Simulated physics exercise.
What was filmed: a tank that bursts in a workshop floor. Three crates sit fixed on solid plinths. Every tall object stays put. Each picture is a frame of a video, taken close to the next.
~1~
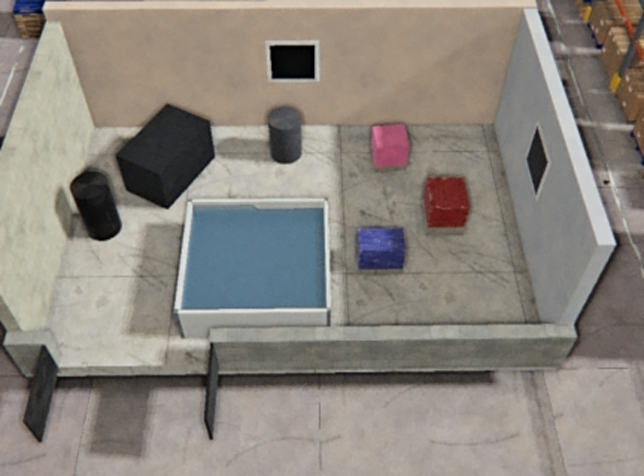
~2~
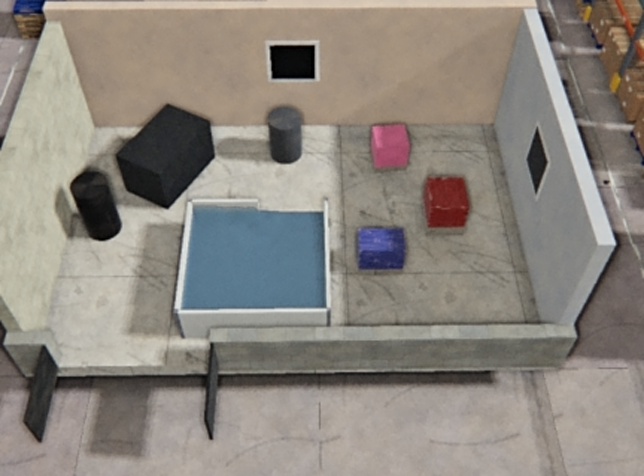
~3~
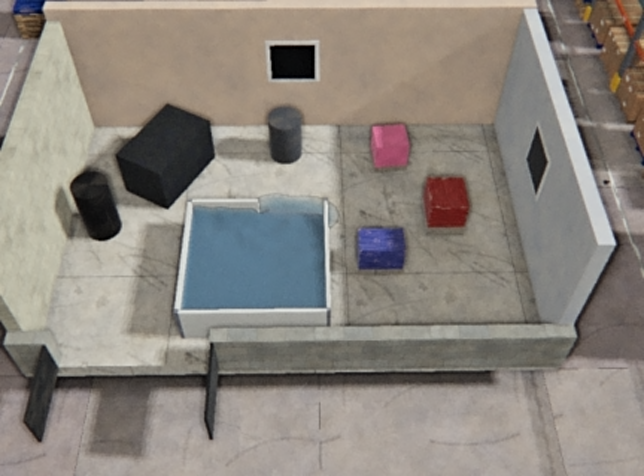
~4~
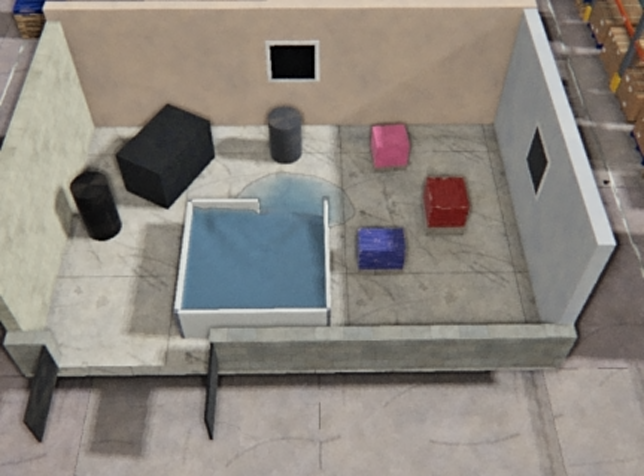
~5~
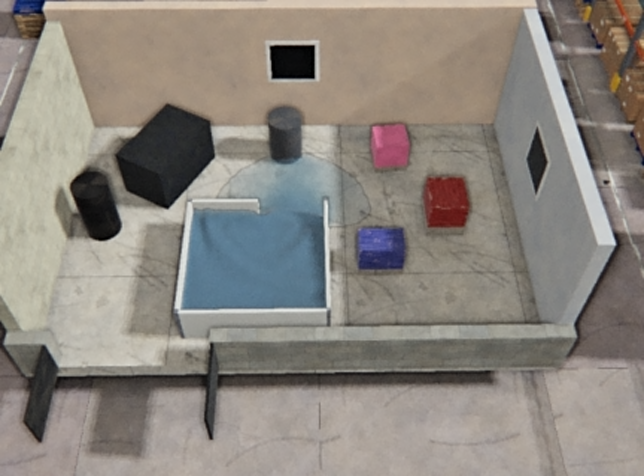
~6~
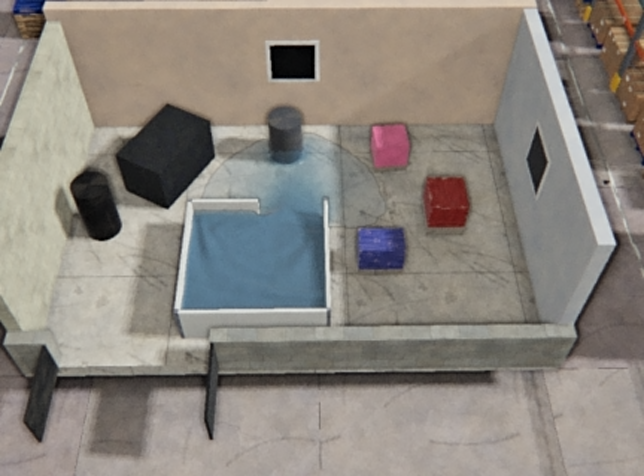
The clip opens on a walled workshop floor with a square tank of blue water, still among dark blocks and cylinders and pink, red and blue boxes. A gap appears in the tank's far side, and water pours out, fanning across the floor until it spreads around the grey cylinder behind.
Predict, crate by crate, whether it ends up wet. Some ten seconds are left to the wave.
Result: Looks like the blue crate is out of reach of the water; looks like the pink crate is within reach of the water; looks like the red crate is out of reach of the water.
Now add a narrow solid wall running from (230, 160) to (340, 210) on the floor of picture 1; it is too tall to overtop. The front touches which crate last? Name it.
The pink one.
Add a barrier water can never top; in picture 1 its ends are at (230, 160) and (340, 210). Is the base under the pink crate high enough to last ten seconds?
Result for the pink crate: It is not reached.
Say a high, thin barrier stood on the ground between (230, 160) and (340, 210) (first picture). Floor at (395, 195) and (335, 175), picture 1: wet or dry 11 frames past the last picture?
Reached, untouched.
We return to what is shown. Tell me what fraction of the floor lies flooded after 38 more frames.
I'd say close to 85 per cent.
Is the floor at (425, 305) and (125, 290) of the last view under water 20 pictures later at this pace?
Going by the order given, the first is still bare and the second still bare.
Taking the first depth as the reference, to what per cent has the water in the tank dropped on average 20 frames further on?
My reading is roughly 44 in a hundred.
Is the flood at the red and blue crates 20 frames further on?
Note - red: Got wet; blue: Stays dry.
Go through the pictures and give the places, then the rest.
In the first frame, the tank at (256, 255) is whole and still.
In the second frame, the front is at a hidden place, out from the gap on the tank's far side.
In the third frame, the front is at (265, 199), out from the gap on the tank's far side.
In the fourth frame, water pours out on the tank's far side and has run to (275, 176).
In the fifth frame, water pours out on the tank's far side and has run to (306, 156).
In the sixth frame, the front is at (314, 137), out from the gap on the tank's far side.
A moment on, water covers 25 % of the floor; the blue crate not reached, the pink crate water round its plinth, the red crate not reached.
Next, water covers 40 % of the floor; the blue crate not reached, the pink crate water round its plinth, the red crate water round its plinth.
Then, water covers 50 % of the floor; the blue crate not reached, the pink crate water round its plinth, the red crate water round its plinth.
Later, water covers 85 % of the floor; the blue crate water round its plinth, the pink crate water round its plinth, the red crate water round its plinth.
In the end, water covers 100 % of the floor; the blue crate stayed above the water, the pink crate was topped, the red crate stayed above the water.
